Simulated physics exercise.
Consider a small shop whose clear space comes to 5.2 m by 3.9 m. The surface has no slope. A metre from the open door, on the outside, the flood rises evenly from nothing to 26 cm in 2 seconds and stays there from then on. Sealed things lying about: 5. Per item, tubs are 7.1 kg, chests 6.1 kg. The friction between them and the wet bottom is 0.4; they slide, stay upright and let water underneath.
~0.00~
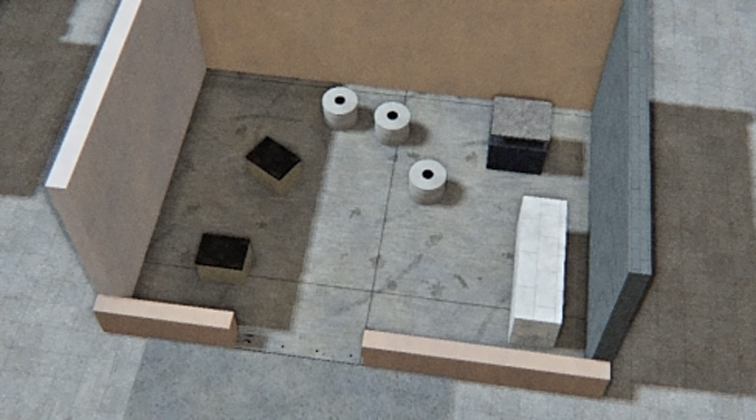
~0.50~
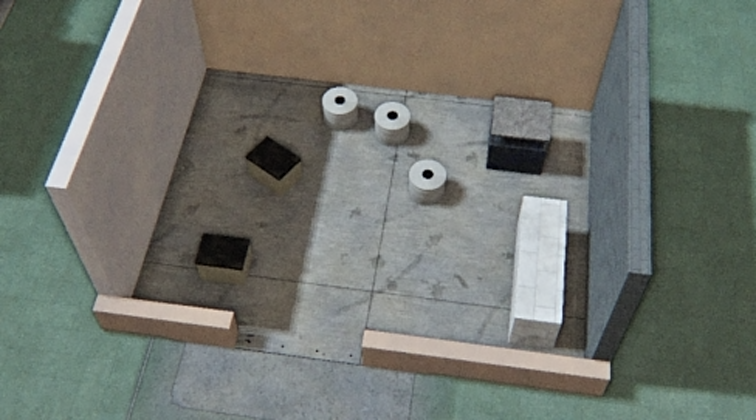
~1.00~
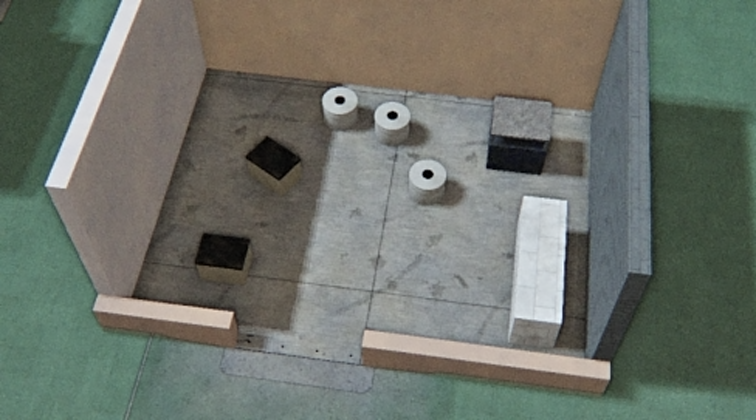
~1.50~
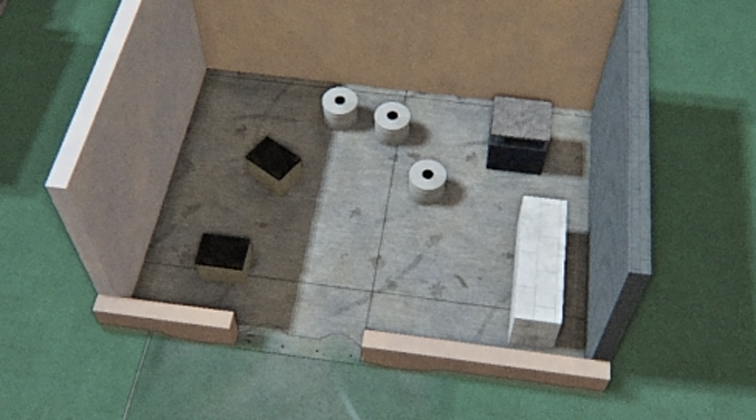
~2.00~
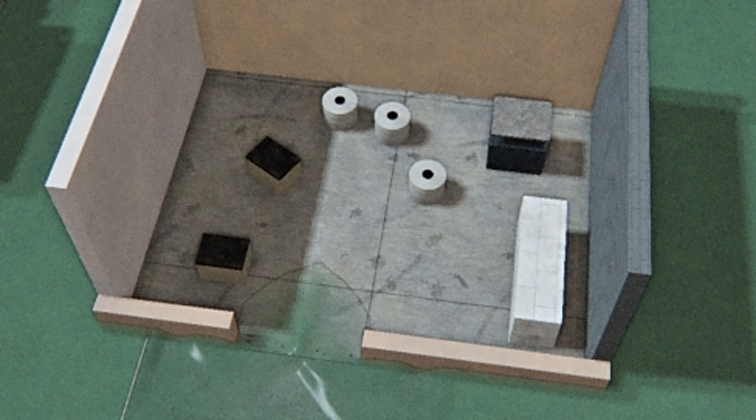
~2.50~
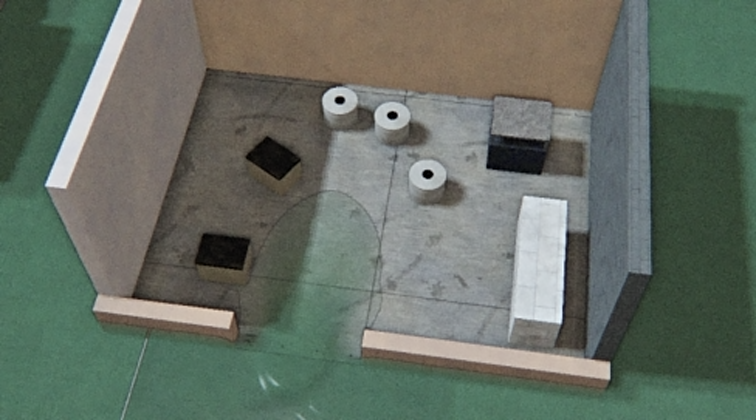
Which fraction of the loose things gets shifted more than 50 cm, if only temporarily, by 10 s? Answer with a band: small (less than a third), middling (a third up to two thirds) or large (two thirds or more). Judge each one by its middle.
Large.
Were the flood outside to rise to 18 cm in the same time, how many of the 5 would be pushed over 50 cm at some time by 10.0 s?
Count: 5.
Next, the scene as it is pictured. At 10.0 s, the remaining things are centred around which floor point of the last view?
Close to (416, 172).
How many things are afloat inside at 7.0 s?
At that time the total is 4.
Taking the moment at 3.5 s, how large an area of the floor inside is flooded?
Roughly 10.0 m2.
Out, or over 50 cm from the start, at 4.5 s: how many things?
4.
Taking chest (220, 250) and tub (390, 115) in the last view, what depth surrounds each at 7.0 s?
3 and 12 cm.
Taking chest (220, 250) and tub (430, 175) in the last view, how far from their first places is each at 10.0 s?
In that order: 30 cm, 140 cm.
After 3.5 s 1 of 5 are over 50 cm from their spots; 0 afloat.
After 4.5 s 4 of 5 are over 50 cm from their spots; 3 afloat.
After 7.0 s 4 of 5 are over 50 cm from their spots; 4 afloat.
After 10.0 s 4 of 5 are over 50 cm from their spots, and 5 have been at some point; 5 afloat.
